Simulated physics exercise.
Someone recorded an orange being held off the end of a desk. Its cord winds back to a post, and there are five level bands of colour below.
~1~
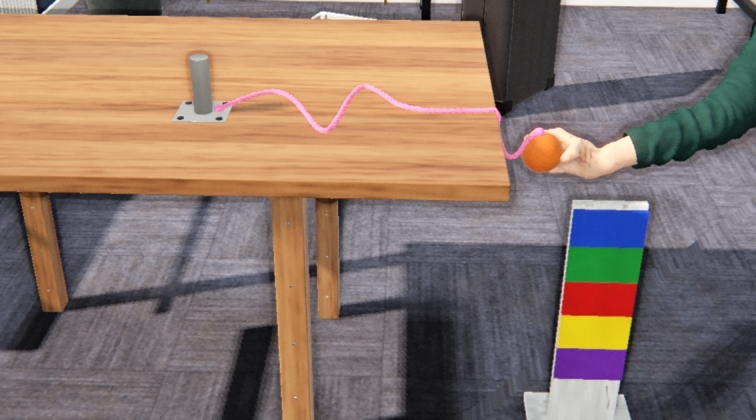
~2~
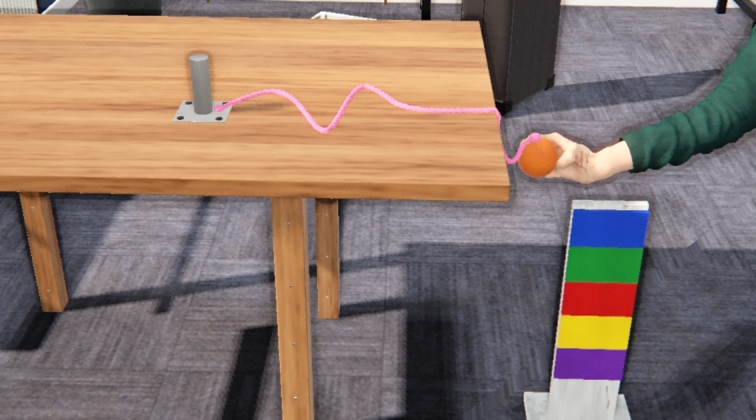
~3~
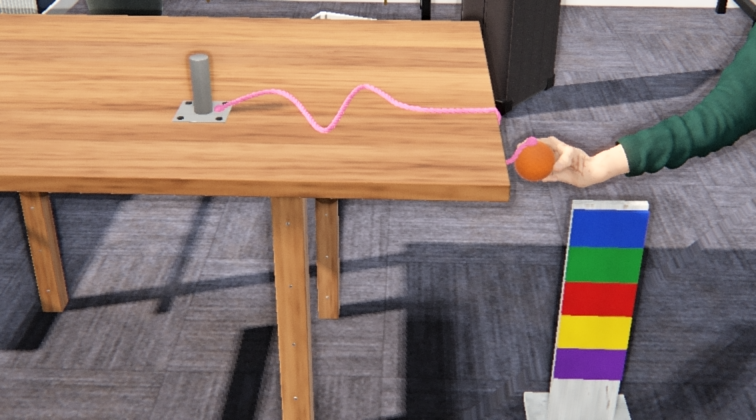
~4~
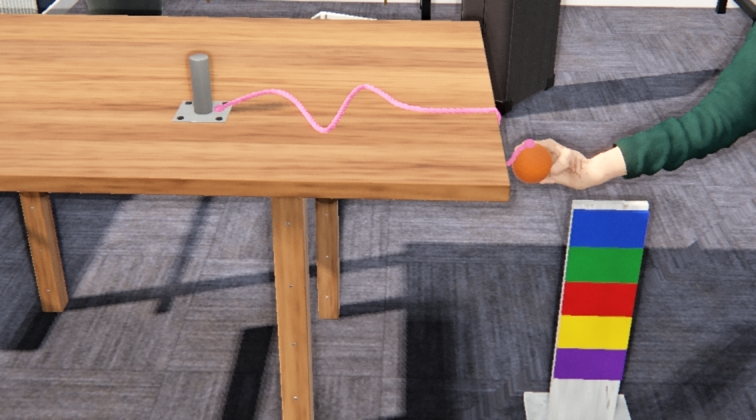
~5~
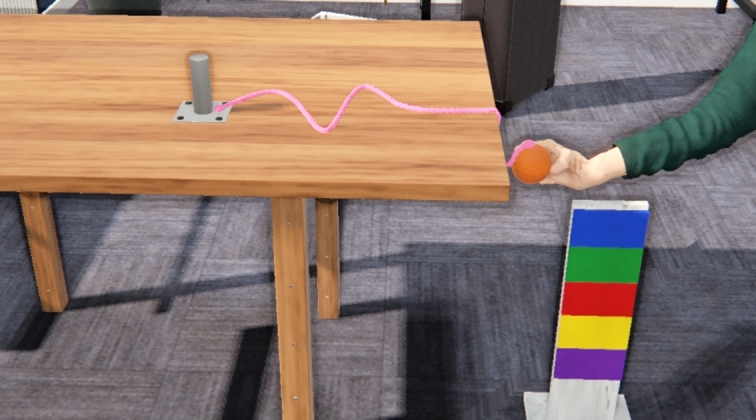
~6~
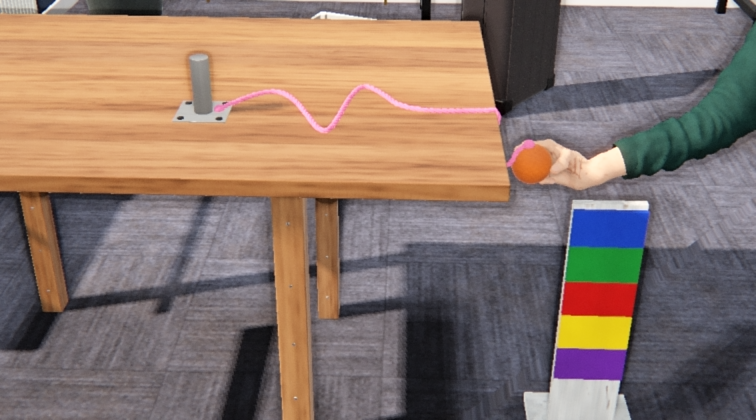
The video shows a hand holding an orange ball beside a wooden table, its pink cord winding back to a metal post, above a board of coloured bands. The hand shifts slightly left and down, then stays still.
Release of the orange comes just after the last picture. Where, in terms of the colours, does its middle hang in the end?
The purple one.
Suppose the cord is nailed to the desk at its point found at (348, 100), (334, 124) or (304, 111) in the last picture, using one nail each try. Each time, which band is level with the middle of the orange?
Each in turn comes out as green, red, yellow.
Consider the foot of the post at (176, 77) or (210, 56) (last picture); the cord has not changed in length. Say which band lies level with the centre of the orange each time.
Try one - yellow; try two - yellow.
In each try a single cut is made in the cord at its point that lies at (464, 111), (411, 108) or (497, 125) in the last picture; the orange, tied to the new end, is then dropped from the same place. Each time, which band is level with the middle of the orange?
Results, first to last: Green; blue; red.
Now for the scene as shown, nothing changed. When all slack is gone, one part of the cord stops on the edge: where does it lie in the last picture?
Location: About (350, 98).
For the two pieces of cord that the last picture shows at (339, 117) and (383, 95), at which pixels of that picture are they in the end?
First: (446, 109). Second: (493, 170).
Early on, orange near (468, 345); level with yellow.
Midway, orange near (484, 367); level with purple.
Finally, orange near (472, 370); level with purple. Its centre hangs level with the purple band.
